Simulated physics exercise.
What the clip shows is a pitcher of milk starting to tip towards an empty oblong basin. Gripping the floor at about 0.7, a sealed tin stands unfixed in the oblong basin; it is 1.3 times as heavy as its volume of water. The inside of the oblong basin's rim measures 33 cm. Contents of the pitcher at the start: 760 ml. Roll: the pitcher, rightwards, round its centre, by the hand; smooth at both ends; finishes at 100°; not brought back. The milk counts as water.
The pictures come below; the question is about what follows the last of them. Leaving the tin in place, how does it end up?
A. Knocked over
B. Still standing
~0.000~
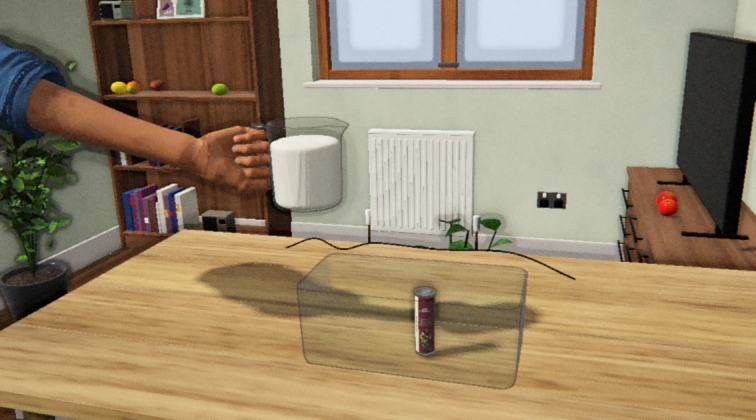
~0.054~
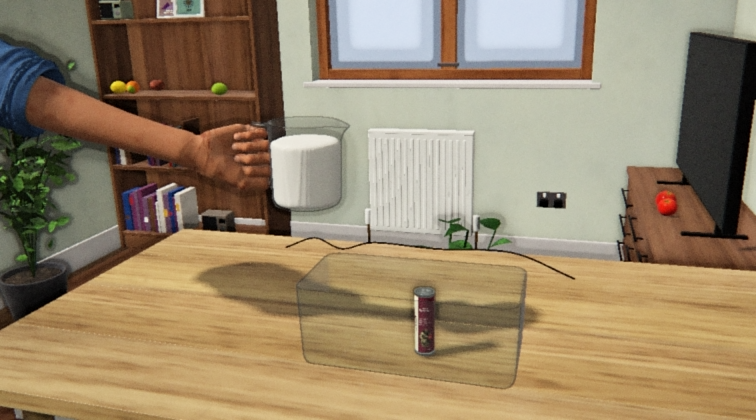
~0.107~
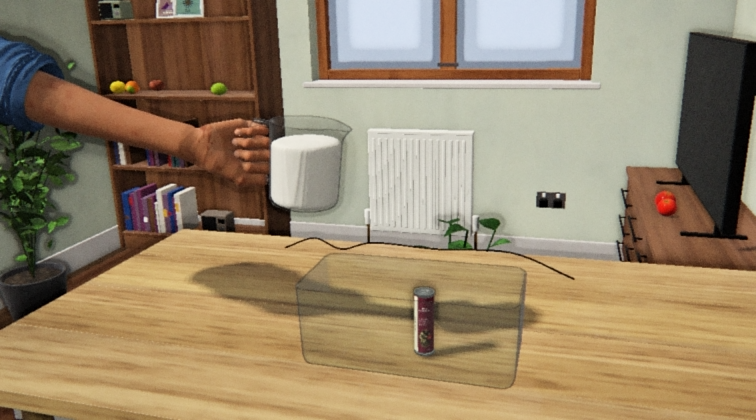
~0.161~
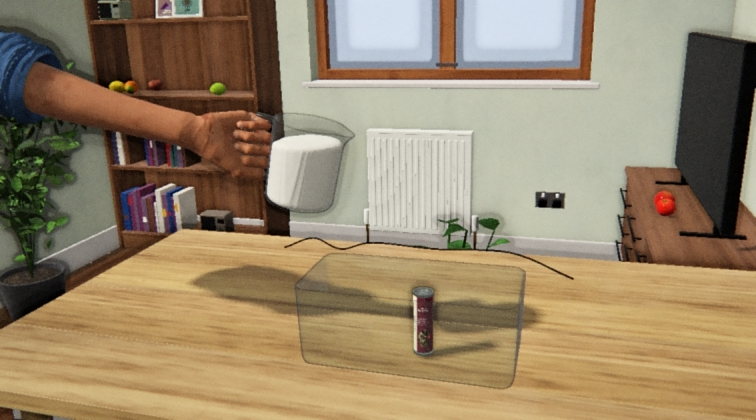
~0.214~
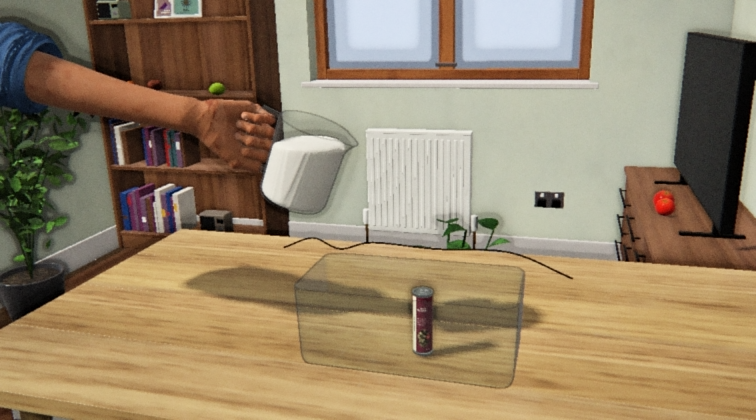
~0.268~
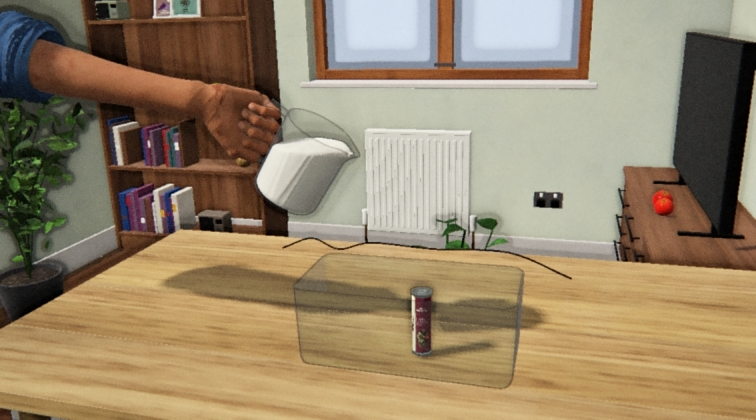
Option A: Knocked over.
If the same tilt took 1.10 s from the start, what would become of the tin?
The tin would overturn.
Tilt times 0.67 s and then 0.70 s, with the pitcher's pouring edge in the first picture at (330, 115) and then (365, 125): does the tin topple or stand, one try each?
The tin stays vertical the first time and overturns the second time.
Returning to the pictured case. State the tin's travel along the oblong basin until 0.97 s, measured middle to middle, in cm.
Around 9 cm.
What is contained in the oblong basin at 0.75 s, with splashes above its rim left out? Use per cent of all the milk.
Near 54 in a hundred.
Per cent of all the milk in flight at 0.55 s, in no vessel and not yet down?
Near 26 per cent at that time.
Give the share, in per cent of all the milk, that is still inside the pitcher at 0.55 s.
I'd estimate some 68 % remains.
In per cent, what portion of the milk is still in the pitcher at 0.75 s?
Close to 24 in a hundred.
By 0.55 s the tilt is 89° and 67 per cent is still to pour; the tin stands where it began.
By 0.75 s the tilt is 100° and 23 per cent is still to pour; the tin leans 13°.
By 0.97 s the tilt is 100° and 6 per cent is still to pour; the tin lies on its side.
By 1.20 s the tilt is 100° and 1 per cent is still to pour; the tin lies on its side.
At rest the tin lies on its side.
